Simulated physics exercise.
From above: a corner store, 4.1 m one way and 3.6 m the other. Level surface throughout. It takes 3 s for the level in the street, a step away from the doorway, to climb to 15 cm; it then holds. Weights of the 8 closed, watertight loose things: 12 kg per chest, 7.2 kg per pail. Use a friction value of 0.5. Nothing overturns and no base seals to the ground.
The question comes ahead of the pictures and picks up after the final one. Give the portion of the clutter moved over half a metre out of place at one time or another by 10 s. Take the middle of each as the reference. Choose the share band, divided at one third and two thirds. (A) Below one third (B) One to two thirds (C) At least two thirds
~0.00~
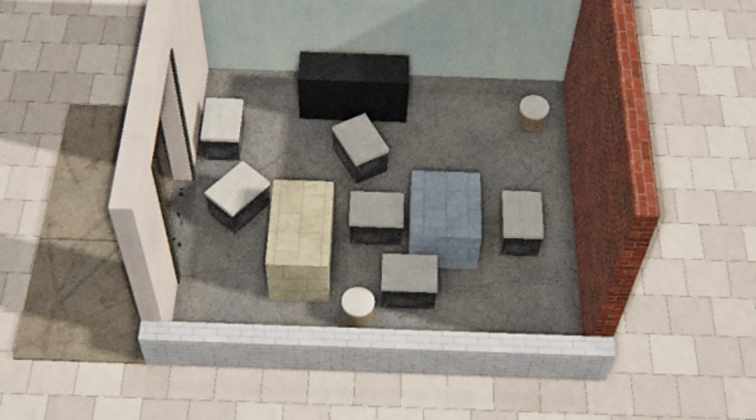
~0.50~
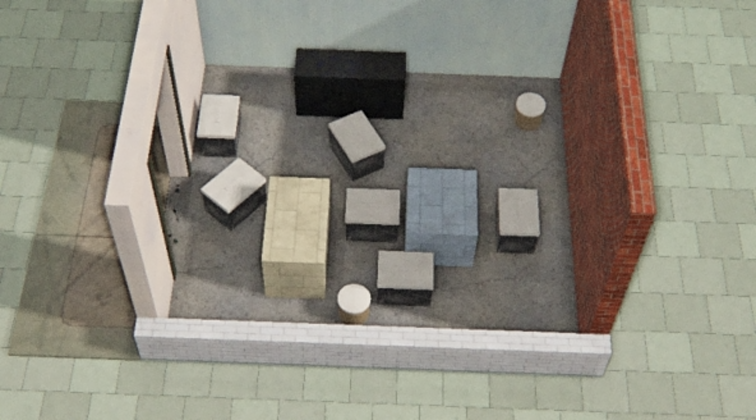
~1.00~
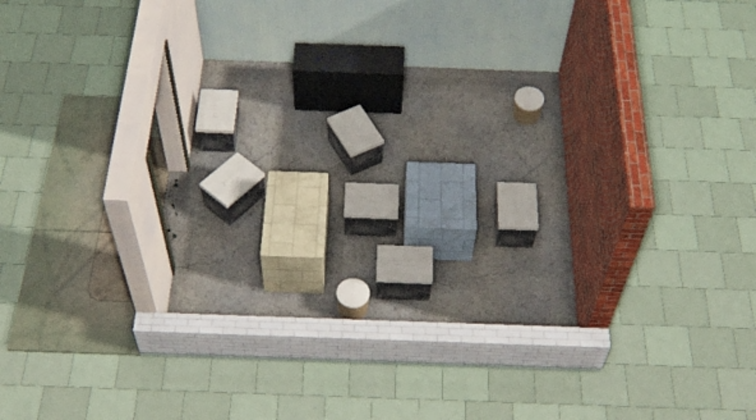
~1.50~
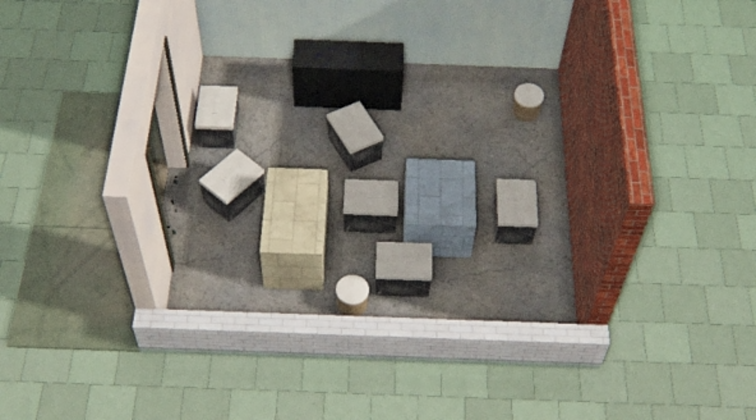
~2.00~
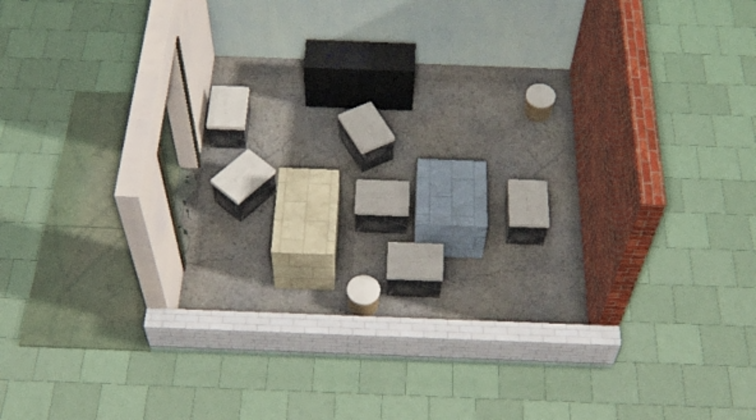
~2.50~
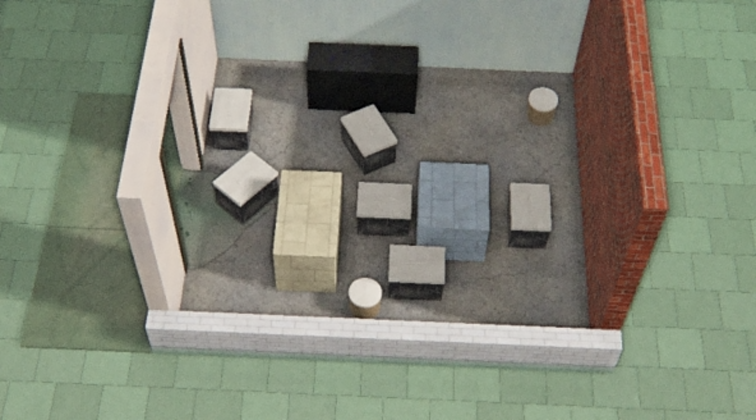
Option A: Below one third.
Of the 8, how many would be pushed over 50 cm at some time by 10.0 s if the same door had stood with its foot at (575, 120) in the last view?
That would give 4.
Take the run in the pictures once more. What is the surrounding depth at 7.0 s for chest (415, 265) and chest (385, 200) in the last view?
About 2 and 3 cm.
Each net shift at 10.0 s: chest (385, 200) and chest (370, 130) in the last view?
5 cm and 100 cm respectively.
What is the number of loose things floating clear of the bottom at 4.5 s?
The number is 0.
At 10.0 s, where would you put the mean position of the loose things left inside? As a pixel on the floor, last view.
Roughly at (422, 202).
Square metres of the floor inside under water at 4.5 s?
I'd estimate close to 3.5 m2.
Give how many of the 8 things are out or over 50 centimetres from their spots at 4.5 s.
That would be 1.
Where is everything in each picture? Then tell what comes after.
In the first picture, a chest at (222, 118), on the bottom; a pail at (535, 107), on the bottom; 0.0 m2 under water; 0 of 8 have shifted.
In the second picture, a chest at (218, 115) rests on the ground; a pail at (531, 104) rests on the ground; 0.0 m2 under water; 0 of 8 have shifted.
In the third picture, a chest at (217, 110), on the bottom; a pail at (530, 98) rests on the ground; 0.0 m2 under water; 0 of 8 have shifted.
In the fourth picture, a chest at (216, 106) rests on the ground; a pail at (529, 95), on the bottom; water covers 0.0 m2; 0 of 8 have shifted.
In the fifth picture, a chest at (228, 106), on the bottom; a pail at (541, 95), on the bottom; 0.0 m2 under water; 0 of 8 have shifted.
In the sixth picture, a chest at (231, 108) rests on the ground; a pail at (544, 99) rests on the ground; 0.4 m2 under water; 0 of 8 have shifted.
After 3.5 s 0 of 8 are over 50 cm from their spots; 0 afloat.
After 4.5 s 1 of 8 are over 50 cm from their spots; 0 afloat.
After 7.0 s 1 of 8 are over 50 cm from their spots; 0 afloat.
After 10.0 s 2 of 8 are over 50 cm from their spots, and 2 have been at some point; 3 afloat.
